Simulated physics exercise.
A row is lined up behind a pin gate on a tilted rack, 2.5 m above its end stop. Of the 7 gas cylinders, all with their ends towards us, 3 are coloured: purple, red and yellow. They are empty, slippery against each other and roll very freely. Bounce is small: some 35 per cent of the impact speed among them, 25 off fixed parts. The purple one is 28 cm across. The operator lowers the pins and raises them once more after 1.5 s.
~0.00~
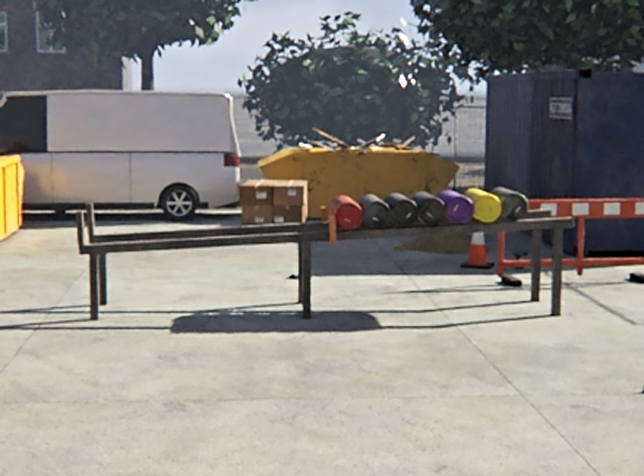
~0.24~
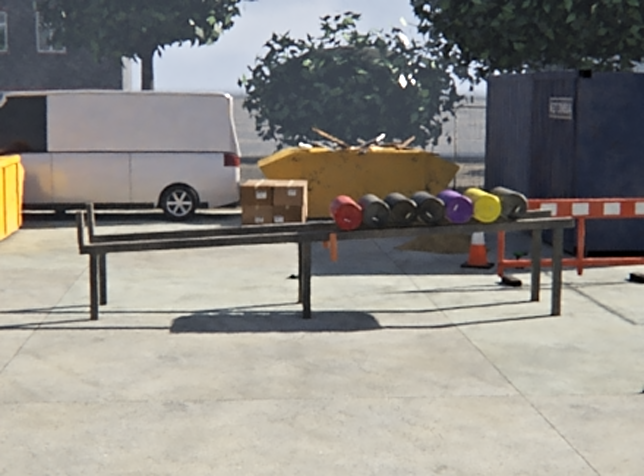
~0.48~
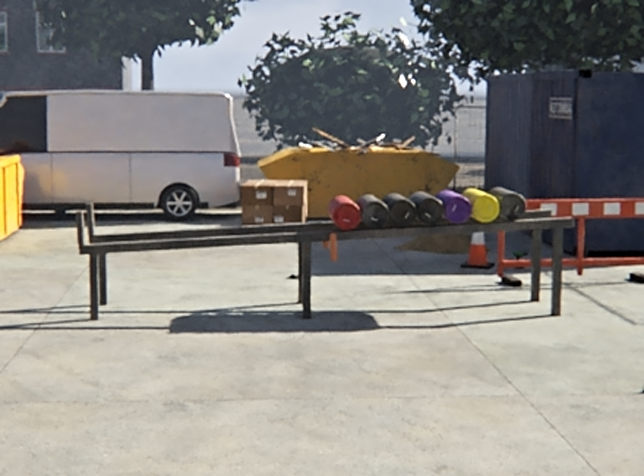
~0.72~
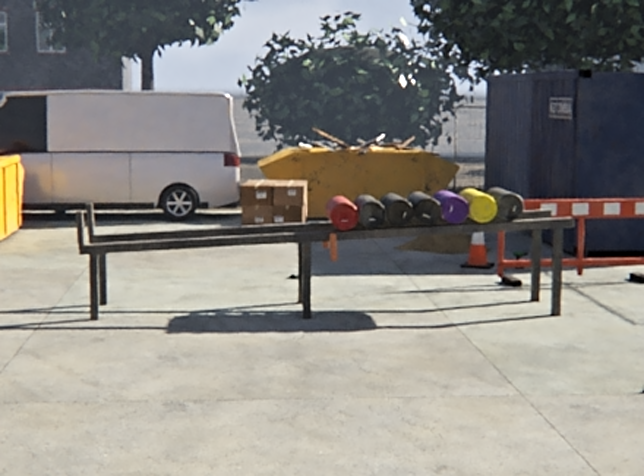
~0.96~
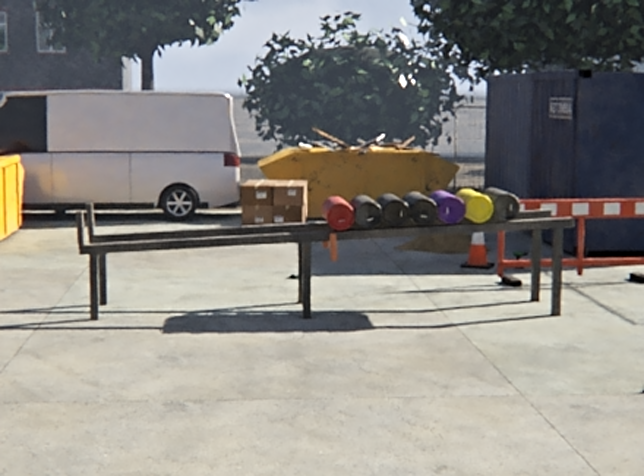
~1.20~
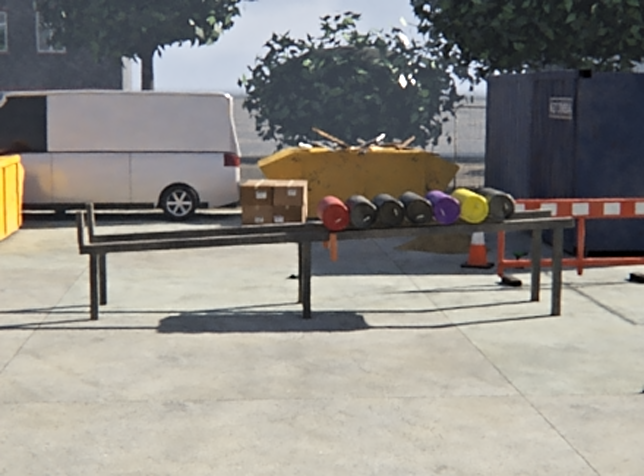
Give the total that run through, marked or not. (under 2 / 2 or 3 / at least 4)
The answer is under 2, which leaves 6 of 7.
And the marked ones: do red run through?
Red gets through.
Then, 1.4 s in, purple is on the rails, 110 cm above the pins, rolling left; red is on the rails, 5 cm below the pins, rolling left; yellow is on the rails, 140 cm above the pins, rolling left; 1 through so far.
Then, 1.5 s in, purple is on the rails, 110 cm above the pins, rolling left; red is on the rails, 5 cm below the pins, rolling left; yellow is on the rails, 135 cm above the pins, rolling left; 1 through so far.
Then, 1.6 s in, purple is on the rails, 105 cm above the pins, rolling left; red is on the rails, 5 cm below the pins, rolling left; yellow is on the rails, 135 cm above the pins, rolling left; 1 through so far.
Then, 1.7 s in, purple is on the rails, 100 cm above the pins, rolling left; red is in the air, 15 cm below the pins, rolling left; yellow is on the rails, 130 cm above the pins, rolling left; 1 through so far.
In the end (4.7 s), purple is on the rails, 100 cm above the pins; red is on the rails, 230 cm below the pins; yellow is on the rails, 130 cm above the pins; 1 through so far.
